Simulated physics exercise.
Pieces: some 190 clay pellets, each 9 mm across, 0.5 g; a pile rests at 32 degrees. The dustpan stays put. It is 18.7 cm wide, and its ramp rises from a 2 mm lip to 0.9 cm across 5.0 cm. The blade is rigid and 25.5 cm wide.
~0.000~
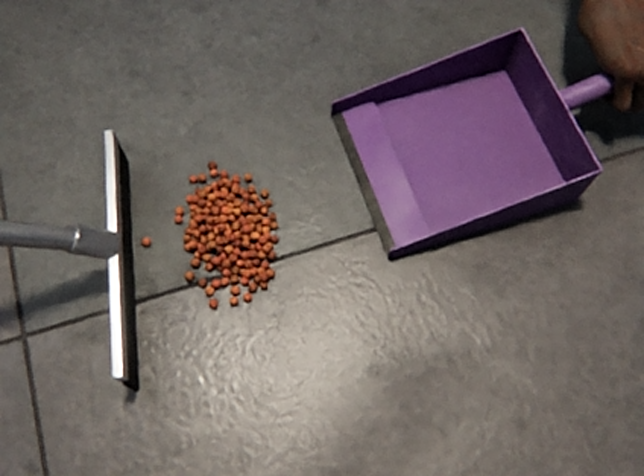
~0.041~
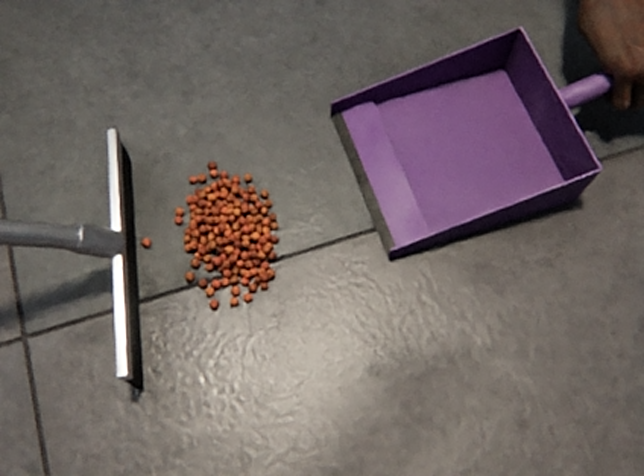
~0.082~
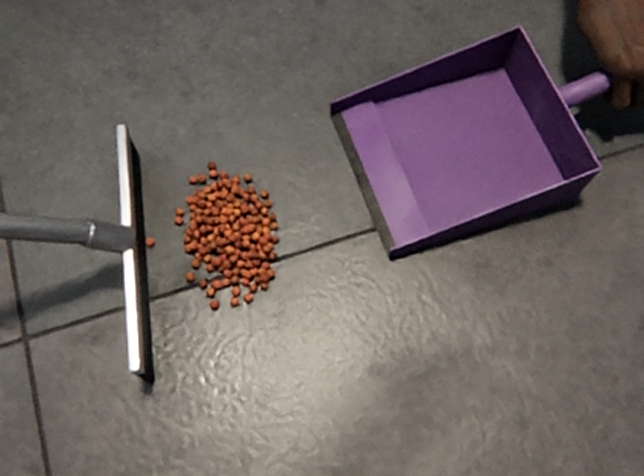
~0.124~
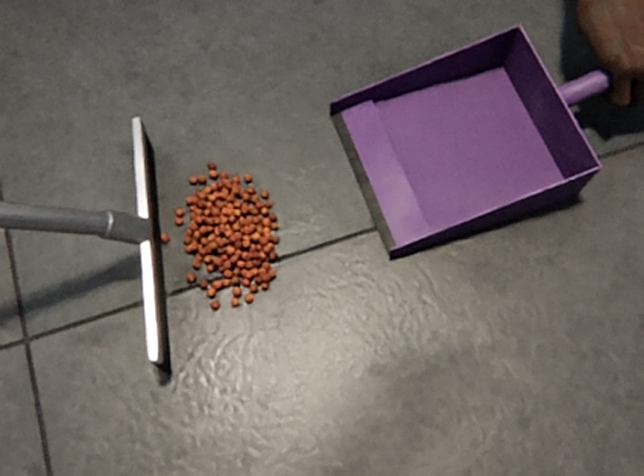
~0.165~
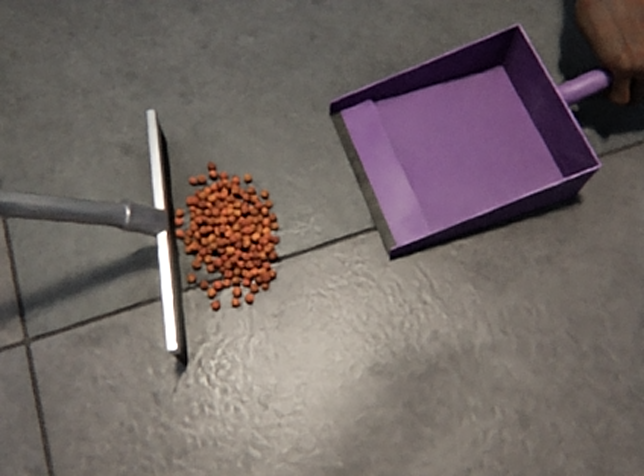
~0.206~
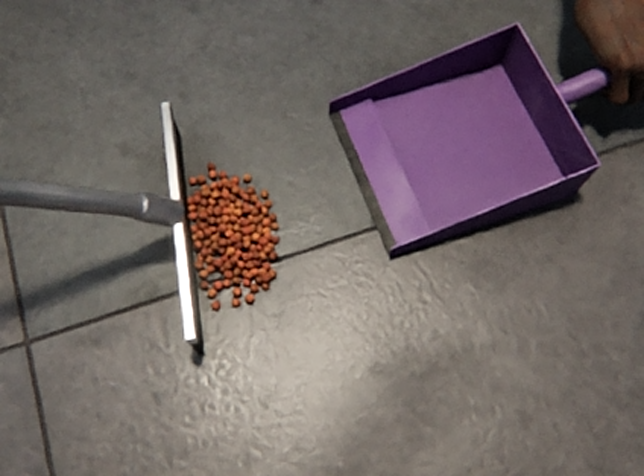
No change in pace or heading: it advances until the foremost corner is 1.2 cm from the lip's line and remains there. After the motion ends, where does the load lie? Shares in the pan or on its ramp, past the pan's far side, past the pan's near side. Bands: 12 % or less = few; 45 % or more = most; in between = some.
Shares - pan: Some; far side: Few; near side: Few.
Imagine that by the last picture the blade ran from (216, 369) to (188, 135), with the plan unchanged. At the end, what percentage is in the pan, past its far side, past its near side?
Per cent by place - pan 45, far side 0, near side 15.
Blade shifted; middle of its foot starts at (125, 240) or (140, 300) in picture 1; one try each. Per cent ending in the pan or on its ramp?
15 and 30 per cent, roughly.
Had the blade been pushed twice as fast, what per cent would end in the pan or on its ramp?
Then near 40 in a hundred.
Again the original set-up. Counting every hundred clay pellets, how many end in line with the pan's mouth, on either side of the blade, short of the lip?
Share there: About 70 %.
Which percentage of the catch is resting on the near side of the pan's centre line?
Some 20 per cent.
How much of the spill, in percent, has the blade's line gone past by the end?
About 5 per cent.
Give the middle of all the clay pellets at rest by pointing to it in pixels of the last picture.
Close to pixel (347, 178).
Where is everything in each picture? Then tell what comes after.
In the first frame, blade from (121, 376) to (112, 139), moved 0.0 cm, 0 of the pieces shifted so far; middle of the pieces at (227, 227); pan at (466, 152).
In the second frame, blade from (126, 375) to (115, 138), moved 0.4 cm, 0 of the pieces shifted so far; middle of the pieces at (227, 227).
In the third frame, blade from (138, 369) to (124, 134), moved 1.5 cm, 0 of the pieces shifted so far; middle of the pieces at (228, 228).
In the fourth frame, blade from (156, 359) to (139, 127), moved 3.2 cm, 1 of the pieces shifted so far; middle of the pieces at (228, 228).
In the fifth frame, blade from (174, 349) to (154, 119), moved 5.0 cm, 1 of the pieces shifted so far; middle of the pieces at (228, 228).
In the sixth frame, blade from (192, 338) to (168, 112), moved 6.8 cm, 33 of the pieces shifted so far; middle of the pieces at (230, 227); pan at (464, 148). Its pace works out near 0.43 m/s, heading 15 degrees away from the viewer's side.
After 0.40 s, middle of the blade 11 cm from the lip; 0 % over the lip, far side 0 %, near side 5 %.
After 0.53 s, middle of the blade 6 cm from the lip; 0 % over the lip, far side 0 %, near side 5 %.
Then, at 0.79 s, middle of the blade 3 cm from the lip; 20 % over the lip, far side 5 %, near side 5 %.
At rest (1.1 s), pan 20 %, far side 5 %, near side 5 %, in front of the lip or behind the blade 70 %.
